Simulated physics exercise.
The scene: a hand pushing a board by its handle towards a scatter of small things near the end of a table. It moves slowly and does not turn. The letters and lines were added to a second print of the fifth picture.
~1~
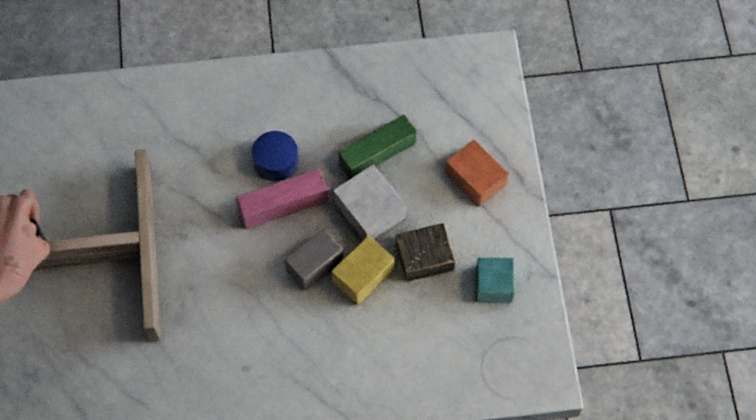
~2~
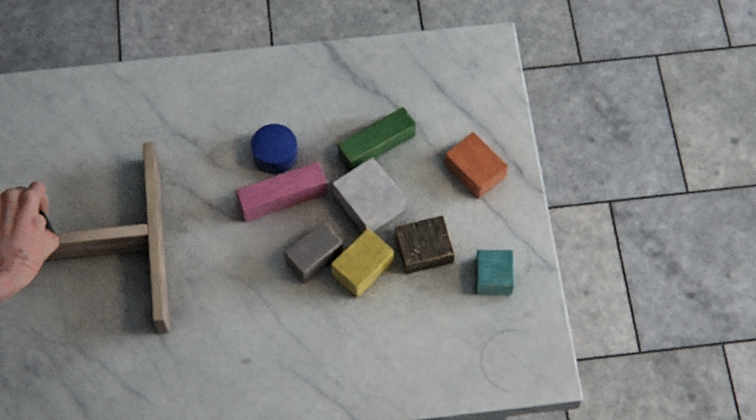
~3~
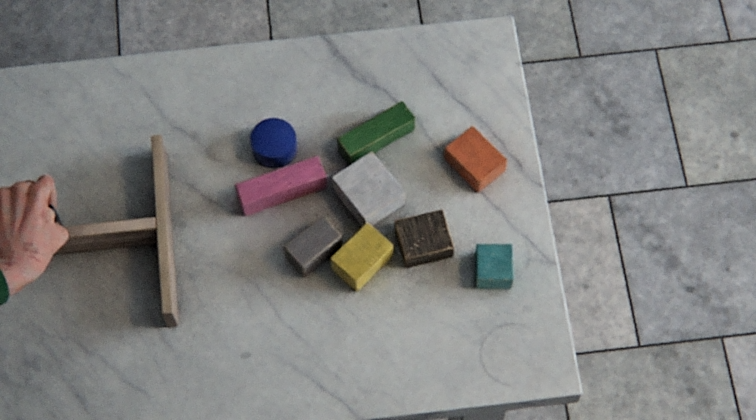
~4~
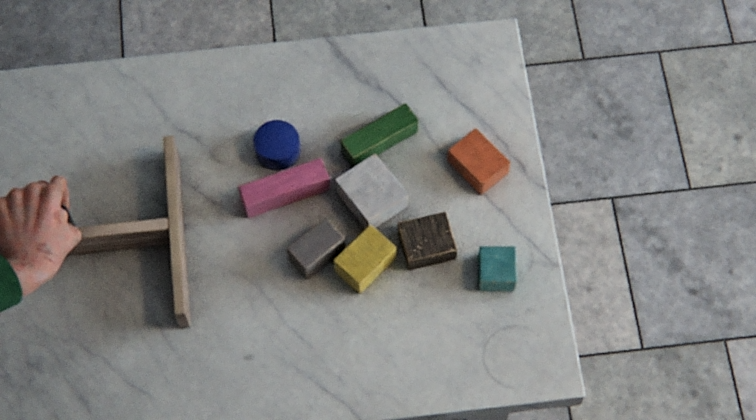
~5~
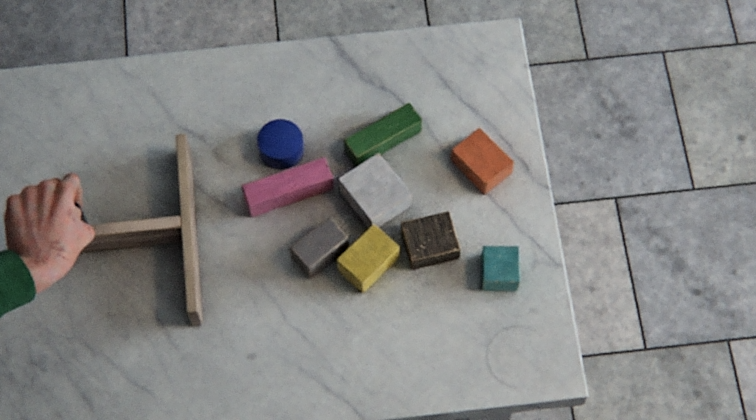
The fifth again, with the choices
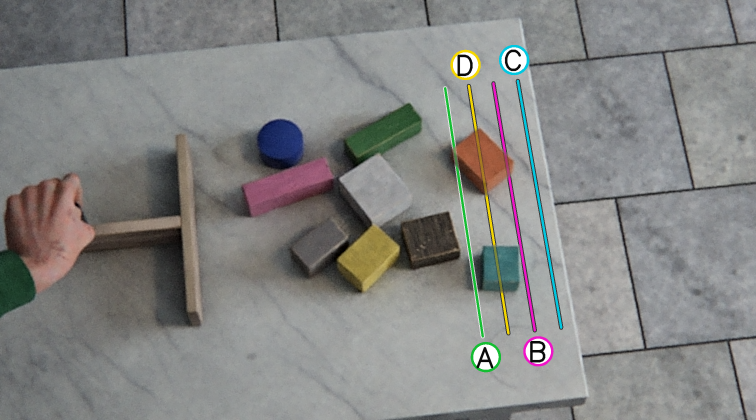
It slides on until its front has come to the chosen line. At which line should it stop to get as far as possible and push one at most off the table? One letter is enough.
It can go as far as A.
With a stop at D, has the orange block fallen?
By then, yes.
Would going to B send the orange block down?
By then, yes.
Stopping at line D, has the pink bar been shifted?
By then, yes.
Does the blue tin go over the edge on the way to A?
No.
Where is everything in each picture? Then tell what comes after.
Green bar (378, 147); yellow block (363, 270); board (145, 236), in the first picture.
Board (153, 228); white block (369, 197), in the second picture.
Board (162, 222); grey block (314, 247), in the third picture.
Board (174, 222); pink bar (285, 188), in the fourth picture.
Board (186, 220); green bar (383, 136); yellow block (369, 258); turquoise block (500, 268), in the fifth picture.
On the copy, A at (463, 207); B at (513, 202); C at (539, 199); D at (488, 205).
On A. First, board (286, 210); green bar (399, 126); blue tin (308, 141).
Then, board (385, 199); turquoise block (505, 272); green bar (450, 85).
Finally, board (460, 191); orange block (540, 150); black block (544, 234); none fallen.
By contrast, B drops three; C drops seven; D drops two.
